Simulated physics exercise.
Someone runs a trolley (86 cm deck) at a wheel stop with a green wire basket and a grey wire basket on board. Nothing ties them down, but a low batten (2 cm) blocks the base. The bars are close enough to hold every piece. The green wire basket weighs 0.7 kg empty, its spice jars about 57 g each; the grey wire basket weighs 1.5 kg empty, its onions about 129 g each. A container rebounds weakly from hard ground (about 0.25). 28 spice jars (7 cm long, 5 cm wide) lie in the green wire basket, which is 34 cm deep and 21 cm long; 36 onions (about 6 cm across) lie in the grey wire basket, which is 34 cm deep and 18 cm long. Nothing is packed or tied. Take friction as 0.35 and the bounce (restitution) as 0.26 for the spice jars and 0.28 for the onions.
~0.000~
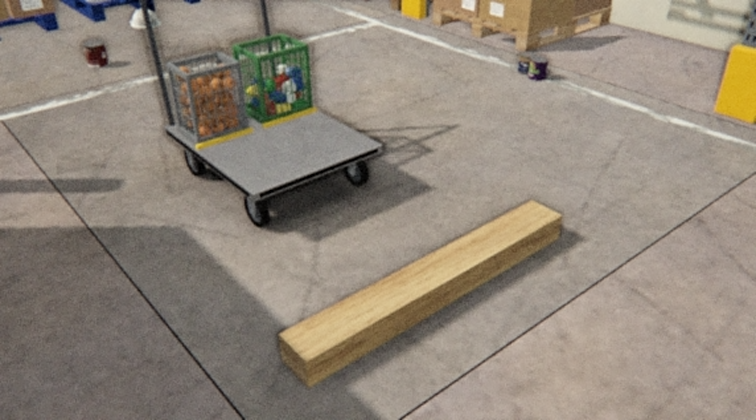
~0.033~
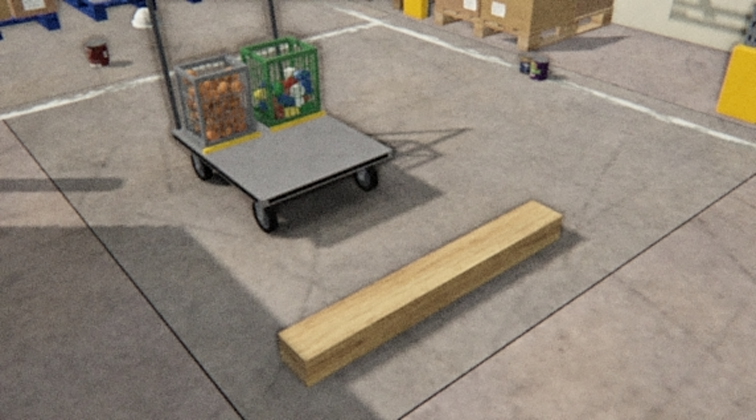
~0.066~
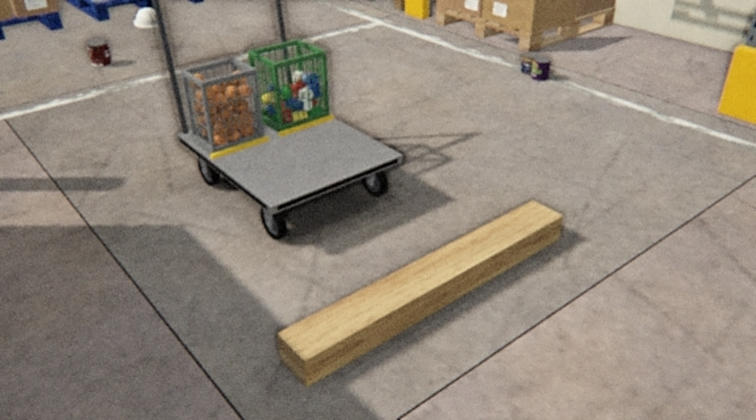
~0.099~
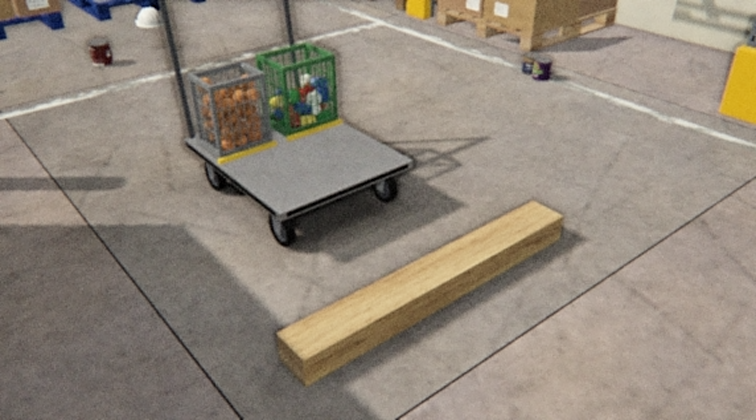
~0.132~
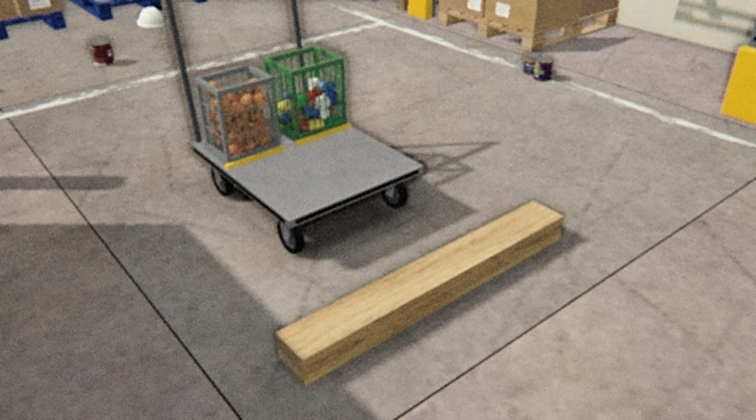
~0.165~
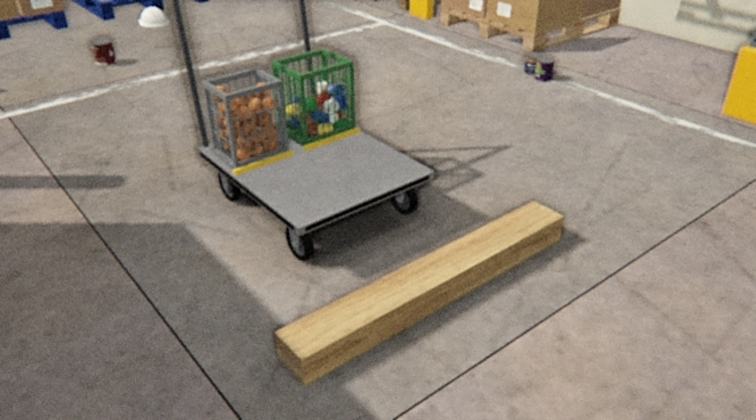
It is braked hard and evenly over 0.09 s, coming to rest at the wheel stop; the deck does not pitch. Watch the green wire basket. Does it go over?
In the end the green wire basket keeps its feet.
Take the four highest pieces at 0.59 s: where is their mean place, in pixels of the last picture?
Near (348, 152).
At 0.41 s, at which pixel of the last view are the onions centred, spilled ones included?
Around (299, 149).
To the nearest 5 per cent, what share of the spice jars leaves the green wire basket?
Some 0 per cent of them.
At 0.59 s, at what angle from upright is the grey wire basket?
About 80°.
After 0.29 s, it starts to lose speed.
After 0.41 s, the green wire basket leans 12° with 0 of 28 out and the grey wire basket leans 22° with 0 of 36 out.
After 0.59 s, the green wire basket leans 16° with 0 of 28 out and the grey wire basket leans 79° with 0 of 36 out.
After 0.89 s, the green wire basket is upright with 0 of 28 out and the grey wire basket is down with 12 of 36 out.
When it is over (at 1.42 s), the green wire basket is upright with 0 of 28 out and the grey wire basket is down with 18 of 36 out. Greatest lean of the green wire basket, 19°.
